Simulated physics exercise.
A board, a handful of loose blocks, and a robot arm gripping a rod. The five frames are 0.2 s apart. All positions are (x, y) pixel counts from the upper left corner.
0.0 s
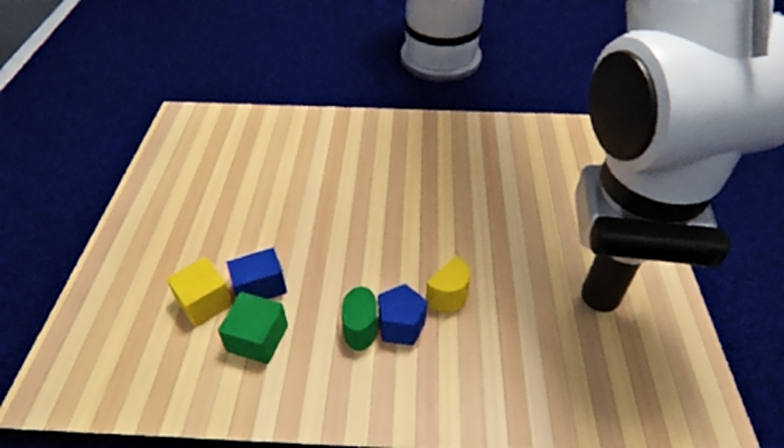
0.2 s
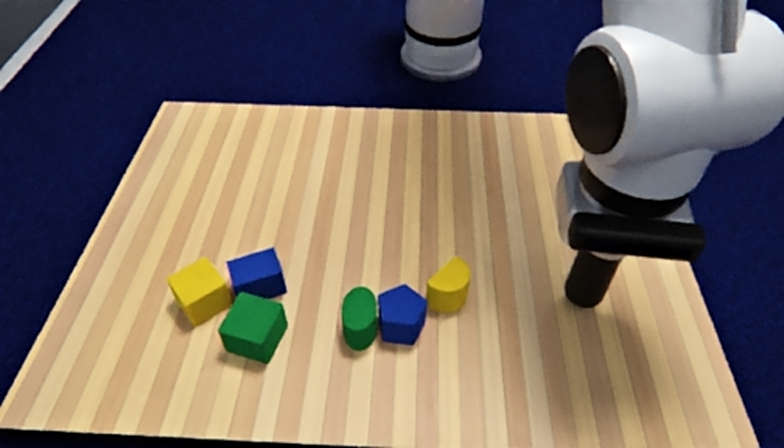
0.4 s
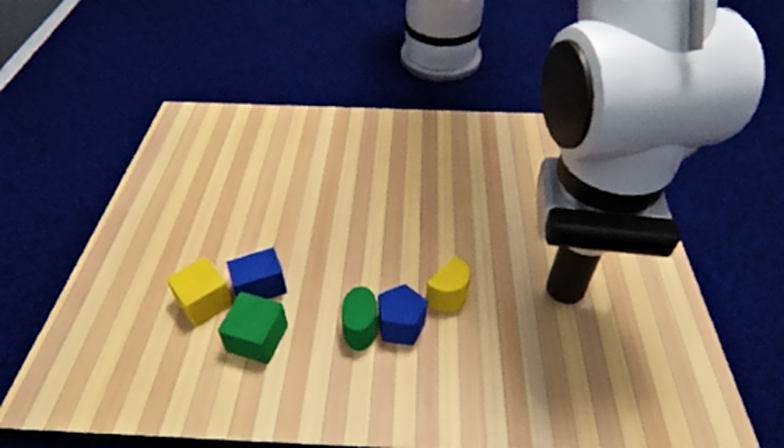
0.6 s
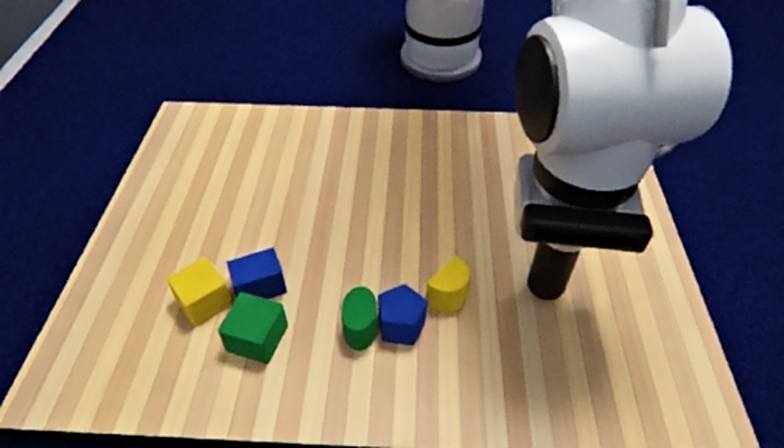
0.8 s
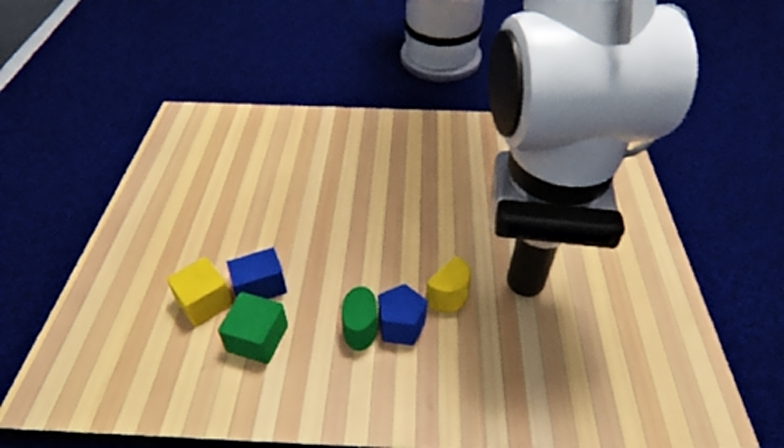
In this clip, a robot arm holding a dark rod moves steadily leftward across a striped wooden board, nearing a yellow block, while the six yellow, blue and green blocks on the board stay still.
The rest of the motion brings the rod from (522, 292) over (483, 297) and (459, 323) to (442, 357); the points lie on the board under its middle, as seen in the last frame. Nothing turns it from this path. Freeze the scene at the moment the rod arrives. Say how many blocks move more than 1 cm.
Going by the path, one block will move.
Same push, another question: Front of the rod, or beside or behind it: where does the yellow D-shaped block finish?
The rod moves past it.
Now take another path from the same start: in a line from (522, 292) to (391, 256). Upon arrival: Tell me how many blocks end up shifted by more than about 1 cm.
I expect just one block to be moved by more than 1 cm.
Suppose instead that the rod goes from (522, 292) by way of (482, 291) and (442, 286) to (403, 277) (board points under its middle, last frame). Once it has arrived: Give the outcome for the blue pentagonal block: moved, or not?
By the end it has moved.
On the path given first. One third of the way, rod (485, 288); nothing pushed yet.
Two thirds of the way, rod (460, 315); yellow D-shaped block (432, 278), turned 15° clockwise.
At the end, rod (443, 348); blue pentagonal block in place; yellow D-shaped block (432, 278), turned 15° clockwise.
